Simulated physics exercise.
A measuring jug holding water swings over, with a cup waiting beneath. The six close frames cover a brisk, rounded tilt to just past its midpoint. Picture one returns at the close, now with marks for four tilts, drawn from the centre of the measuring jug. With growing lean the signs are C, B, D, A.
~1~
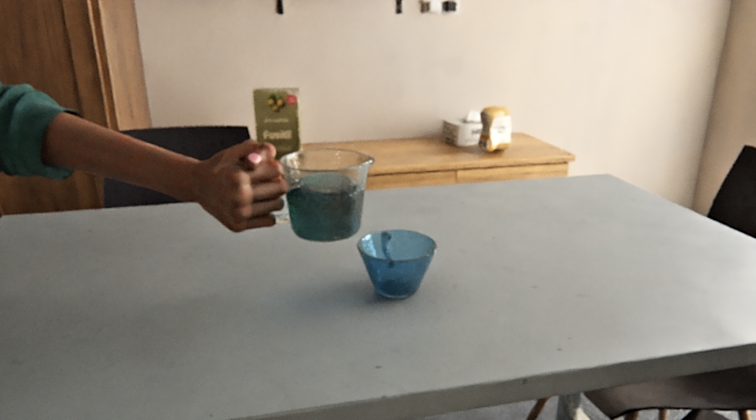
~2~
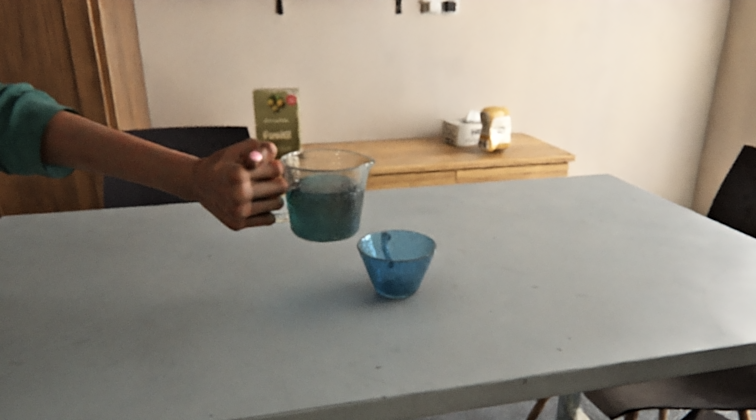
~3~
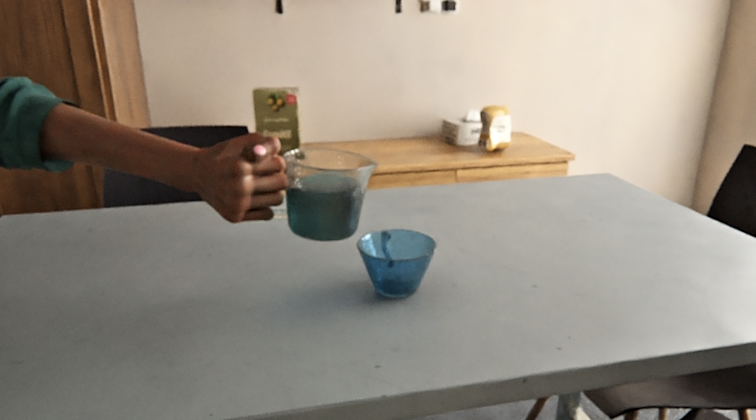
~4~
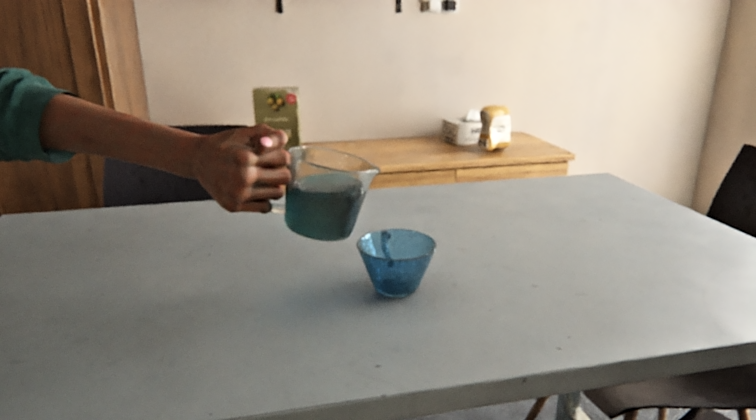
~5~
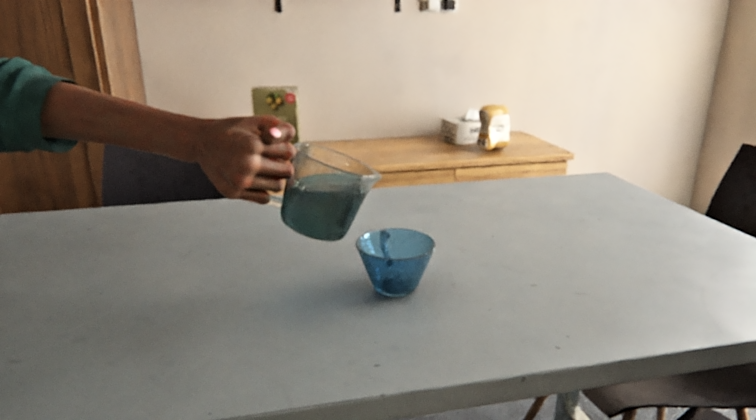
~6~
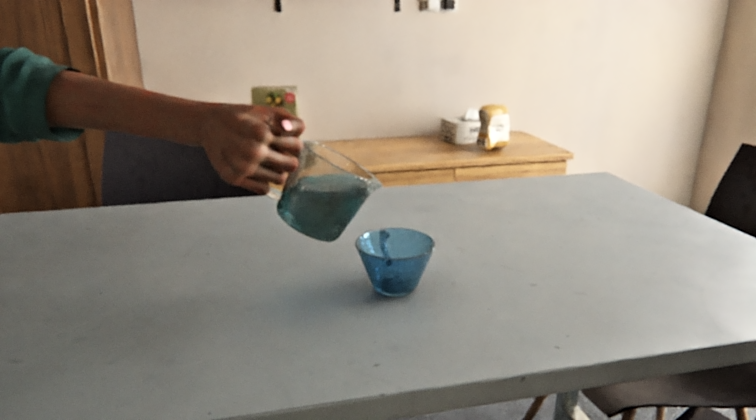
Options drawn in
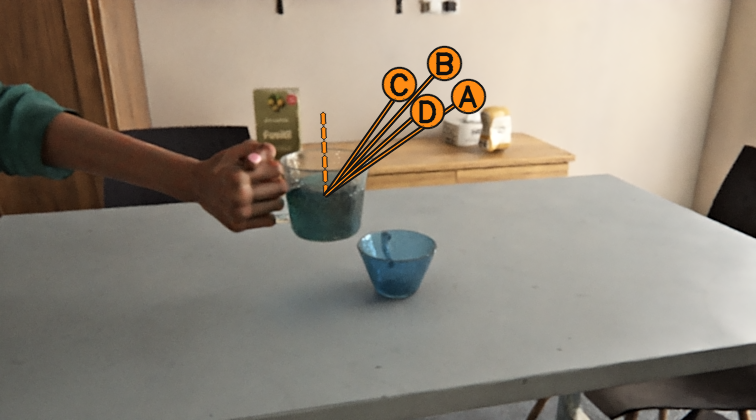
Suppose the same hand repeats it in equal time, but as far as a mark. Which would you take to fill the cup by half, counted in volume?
Best: A.
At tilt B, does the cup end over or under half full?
Under.
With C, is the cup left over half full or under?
Under half.
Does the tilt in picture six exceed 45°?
No.
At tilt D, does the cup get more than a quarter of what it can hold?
Yes, clearly.
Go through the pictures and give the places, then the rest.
Upright, lip at (373, 159); rim of the cup round (397, 244); nothing has left yet.
Upright, lip at (373, 160); nothing has left yet.
Tipped about 6°, lip at (376, 163); nothing has left yet.
Tipped about 13°, lip at (378, 169); nothing has left yet.
Tipped about 21°, lip at (380, 176); nothing has left yet.
Tipped about 30°, lip at (381, 184); nothing has left yet.
On the marked copy, A at (454, 105); B at (432, 76); C at (392, 100); D at (411, 119).
With A, the cup ends with about 51 % of what it can hold.
With B, the cup ends with about 17 % of what it can hold.
With C, the cup ends with about 6 % of what it can hold.
With D, the cup ends with about 33 % of what it can hold.
